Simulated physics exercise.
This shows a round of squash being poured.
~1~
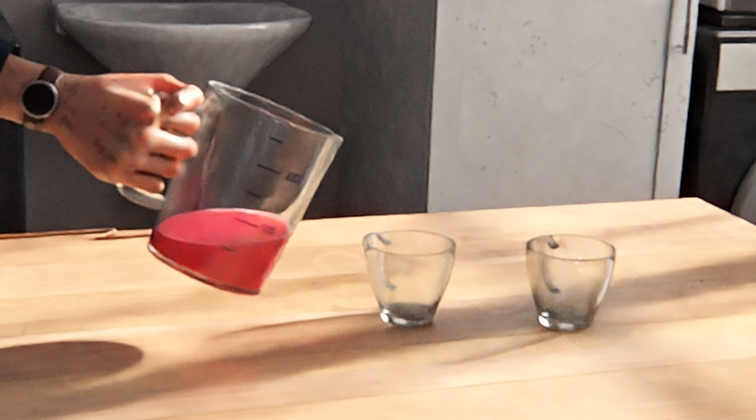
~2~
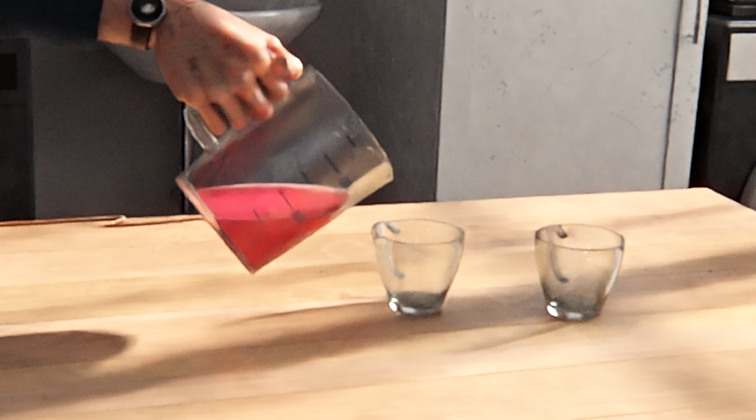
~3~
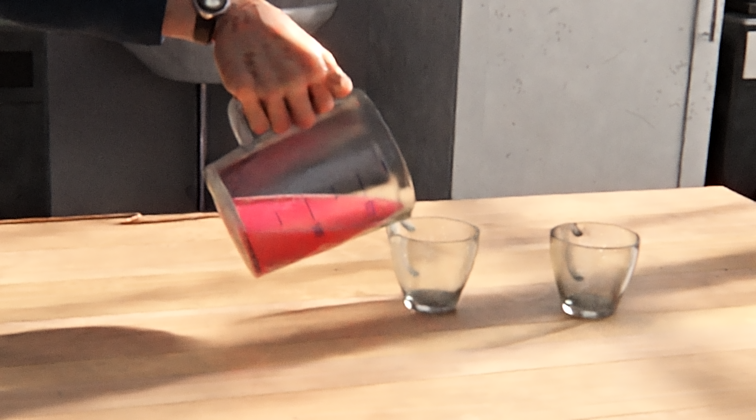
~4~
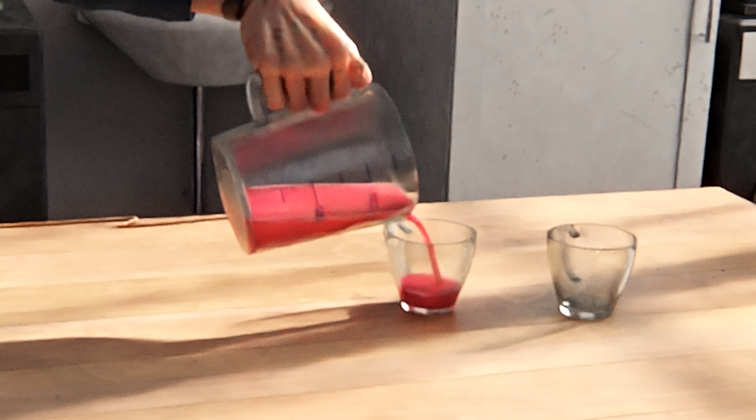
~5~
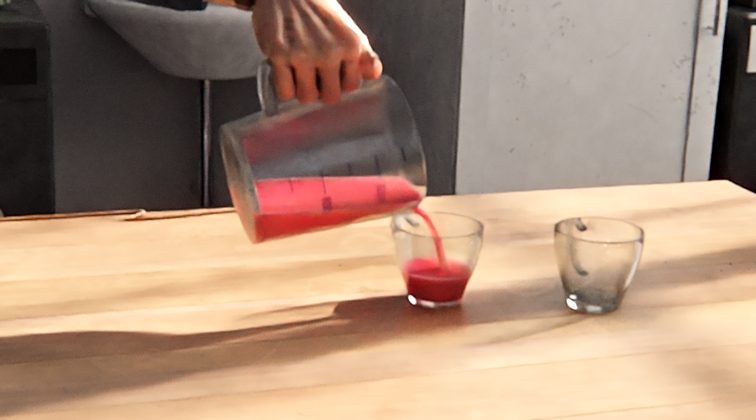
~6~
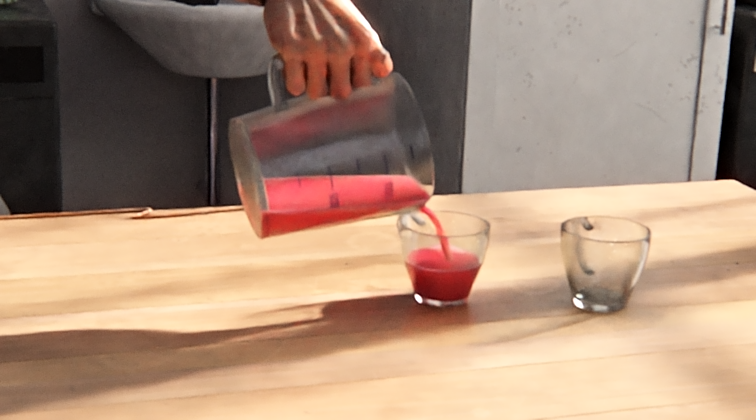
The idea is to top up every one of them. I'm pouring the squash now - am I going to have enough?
No, you will come up short.
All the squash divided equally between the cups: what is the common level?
Each ends up 70 percent full by height, as I work it out.
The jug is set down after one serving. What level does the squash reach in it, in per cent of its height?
Roughly 10 per cent of its height.
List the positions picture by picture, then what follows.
In the first frame, a hand has the jug; jug (240, 187) tipped 25° with all of its load; two cups, the last at (569, 281).
In the second frame, the jug is tipped; jug (285, 170) tipped 50° with all of its load; the first is empty.
In the third frame, the jug is tipped; jug (311, 185) tipped 65° with all of its load; two cups, the last at (593, 269).
In the fourth frame, the stream is running; jug (316, 170) tipped 75° with nearly all of its load; the first is about a quarter full.
In the fifth frame, the stream is running; jug (324, 161) tipped 75° with about three quarters of its load; two cups, the last at (597, 264).
In the sixth frame, the stream is running; jug (332, 158) tipped 80° with about three quarters of its load; the first is about half full.
Shortly, the first is about two thirds full.
Then, the first is done and the jug has about a third of its load.
At the finish, the jug is empty with one filled and the next at about half of a serving.
